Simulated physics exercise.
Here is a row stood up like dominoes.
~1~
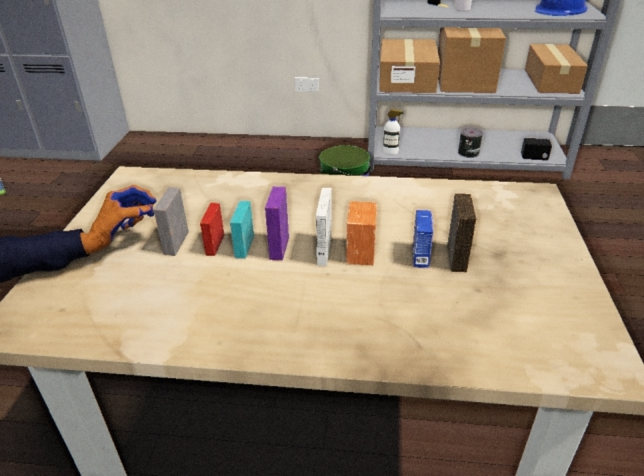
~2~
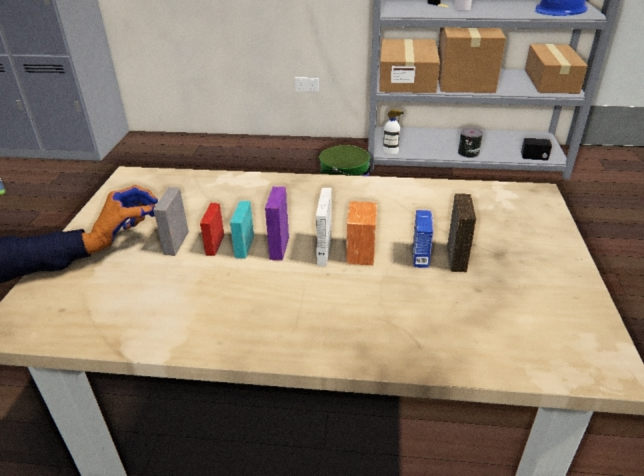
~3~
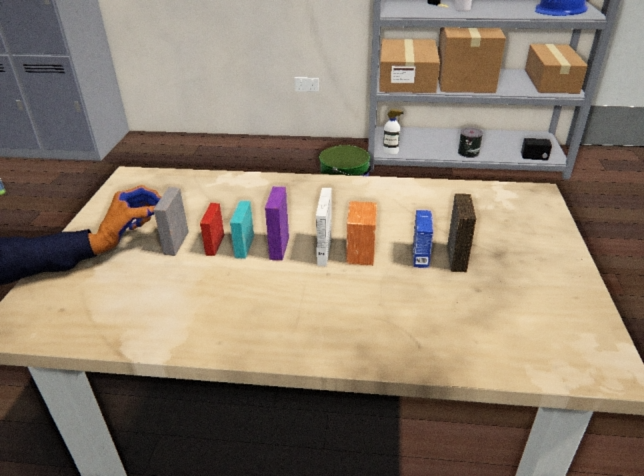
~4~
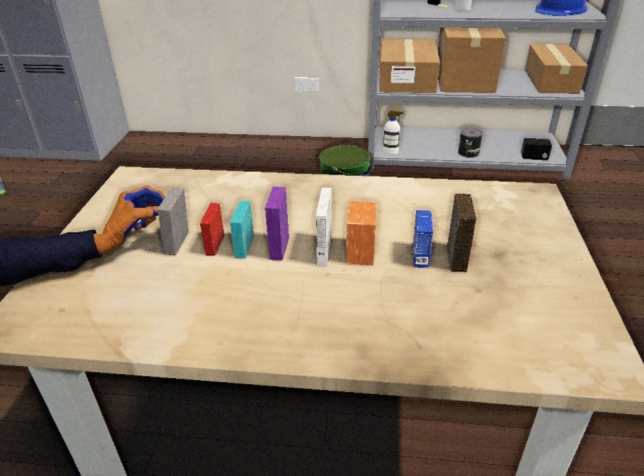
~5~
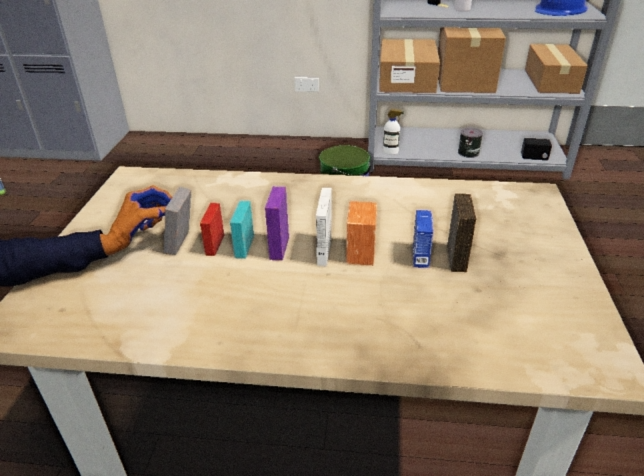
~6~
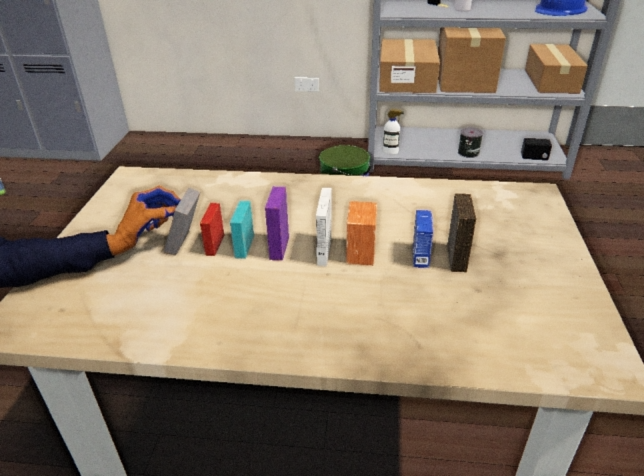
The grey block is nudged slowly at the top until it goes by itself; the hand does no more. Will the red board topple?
The red board tips over.
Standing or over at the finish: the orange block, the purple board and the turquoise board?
The orange block stays upright; the purple board tips over; the turquoise board tips over.
Then, 0.20 s after the last picture, grey block 51° over; red board tipped 23° from how it was near (221, 230).
Then, 0.30 s after the last picture, grey block 66° over; red board tipped 48° from how it was near (230, 233); turquoise board tipped 22° from how it was.
Then, 0.50 s after the last picture, grey block 73° over; red board tipped 66° from how it was near (235, 236); turquoise board tipped 60° from how it was; purple board tipped 37° from how it was.
Then, 0.60 s after the last picture, grey block 73° over; red board tipped 68° from how it was near (235, 237); turquoise board tipped 66° from how it was; purple board tipped 52° from how it was.
At rest, tipped over on the table, red board, turquoise board and purple board; left askew, orange block and white packet; blue packet in place. Seen from the same camera at the end, red board near (235, 237).
